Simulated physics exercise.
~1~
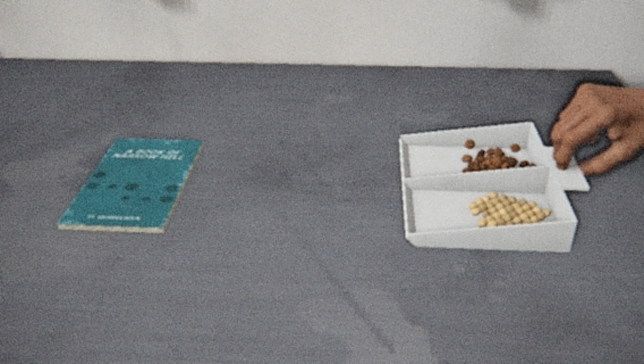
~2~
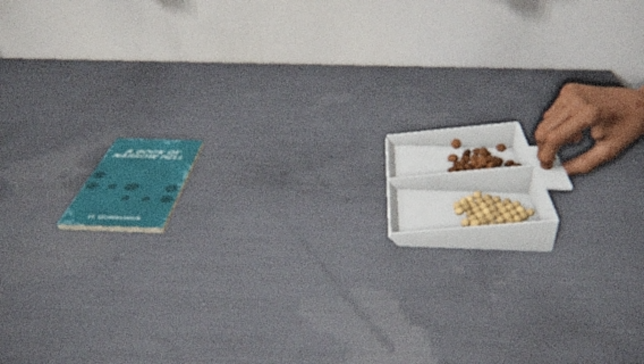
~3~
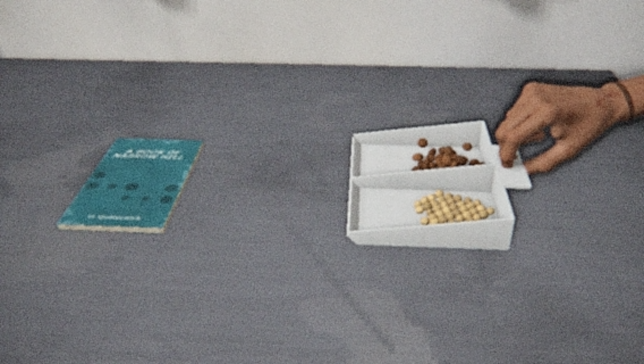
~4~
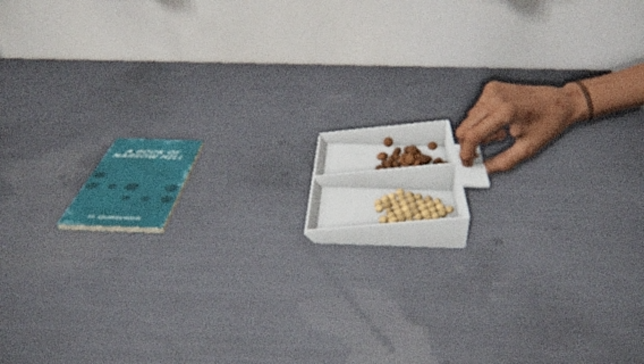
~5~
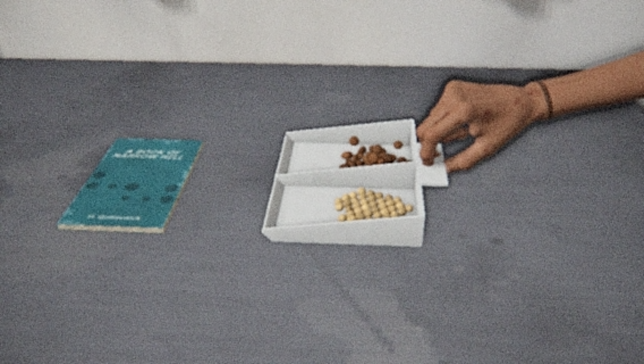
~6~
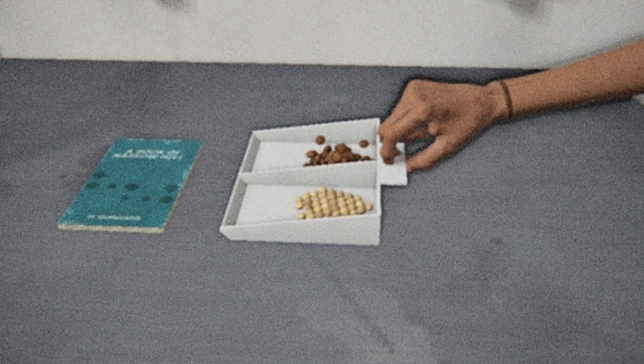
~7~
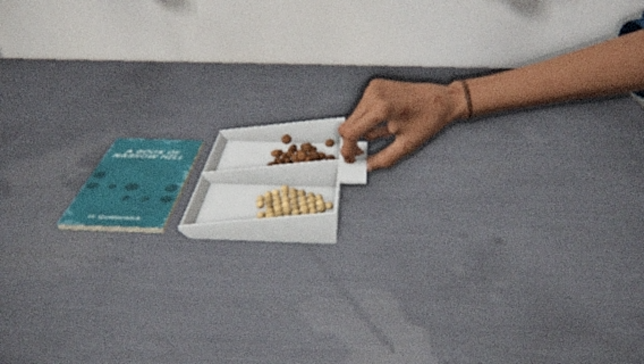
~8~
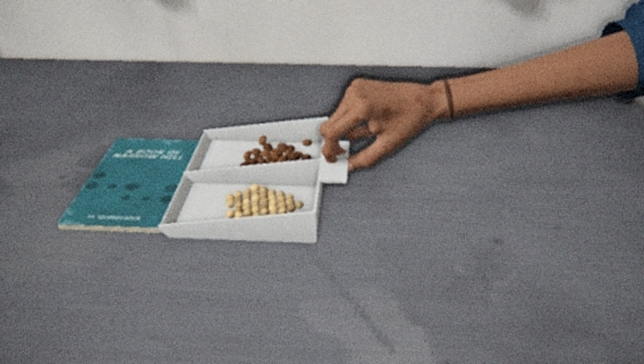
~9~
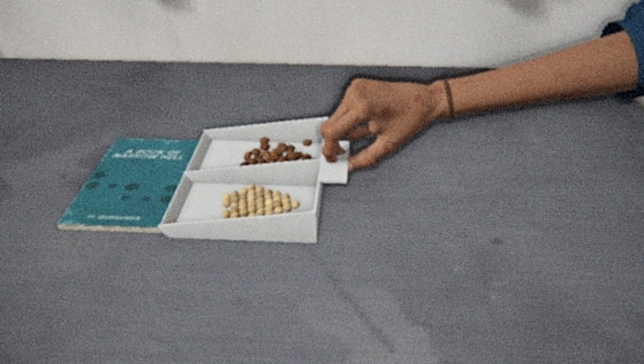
On a grey table, a hand pushed a white divided tray holding separate piles of brown and pale yellow beads to the left until it came up against a thin teal book and stopped, with both piles still inside and the book unmoved.
